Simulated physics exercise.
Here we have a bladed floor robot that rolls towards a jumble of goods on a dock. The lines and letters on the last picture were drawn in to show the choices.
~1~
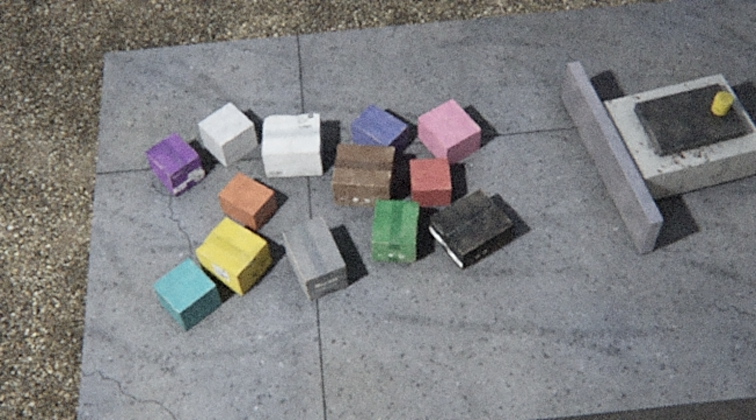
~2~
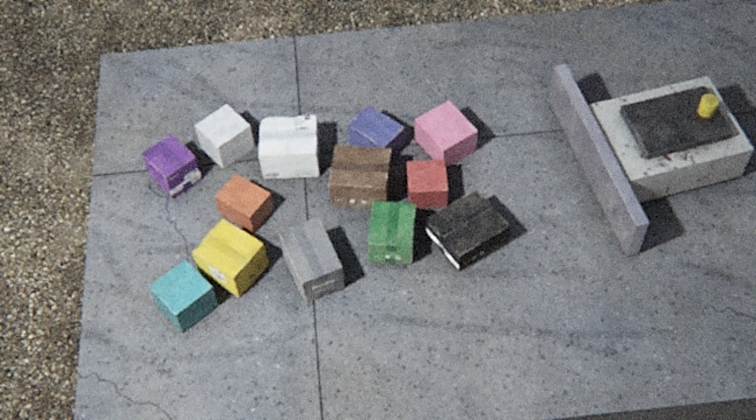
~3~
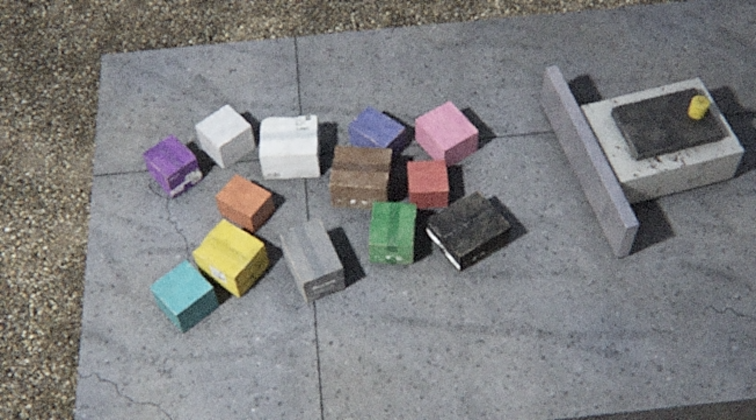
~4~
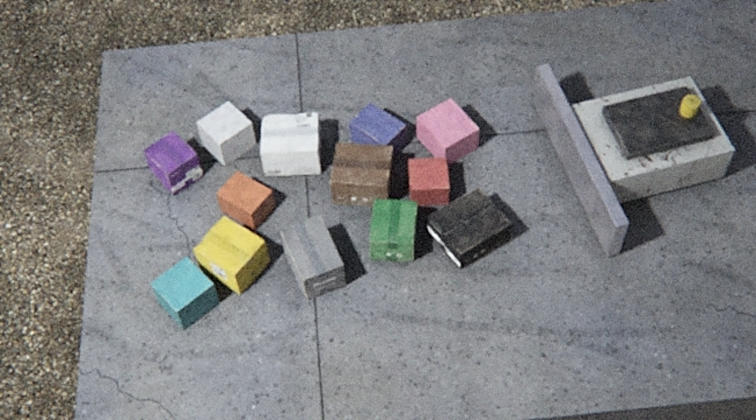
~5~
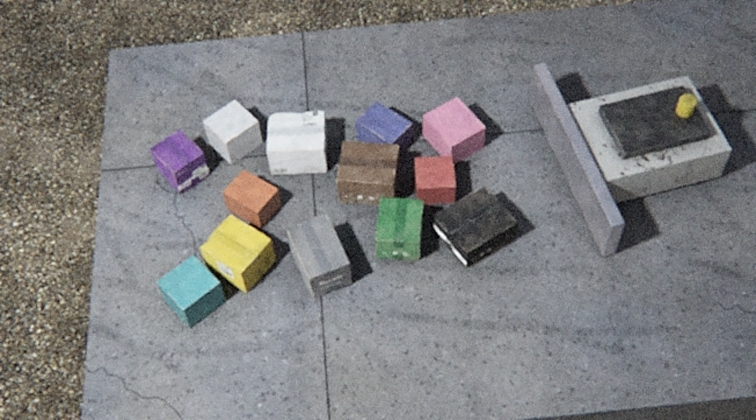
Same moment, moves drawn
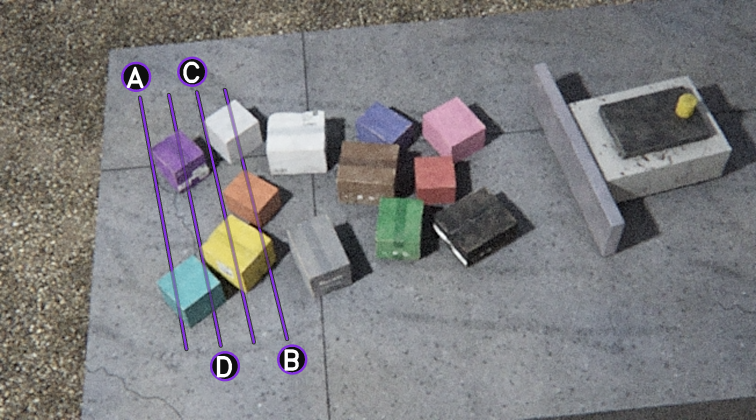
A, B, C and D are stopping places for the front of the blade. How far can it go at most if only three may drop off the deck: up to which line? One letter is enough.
At C, and not beyond.
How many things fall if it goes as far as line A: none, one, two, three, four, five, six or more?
Six or more.
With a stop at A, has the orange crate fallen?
Yes.
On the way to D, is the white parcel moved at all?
By then, yes.
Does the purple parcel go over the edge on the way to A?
Yes.
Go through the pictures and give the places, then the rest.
Yellow box (234, 256); white parcel (293, 146); red crate (431, 182), in the first frame.
Robot (669, 123); green box (392, 232), in the second frame.
Robot (660, 124); orange crate (245, 204), in the third frame.
Robot (651, 123); purple parcel (173, 163), in the fourth frame.
Robot (648, 123); turquoise crate (192, 292); black box (475, 227); brown box (368, 174), in the fifth frame.
On the marked copy, A at (161, 212); B at (253, 204); C at (223, 207); D at (193, 209).
Taking C. A third of the way, robot (521, 134); blue crate (363, 134); pink crate (404, 136).
Two thirds of the way, robot (395, 146); yellow box (146, 266); purple parcel (152, 167).
When it is over, robot (295, 156); purple parcel over the edge; yellow box over the edge; two fallen.
As for the rest, A drops eight; B is within the limit but short; D drops five.
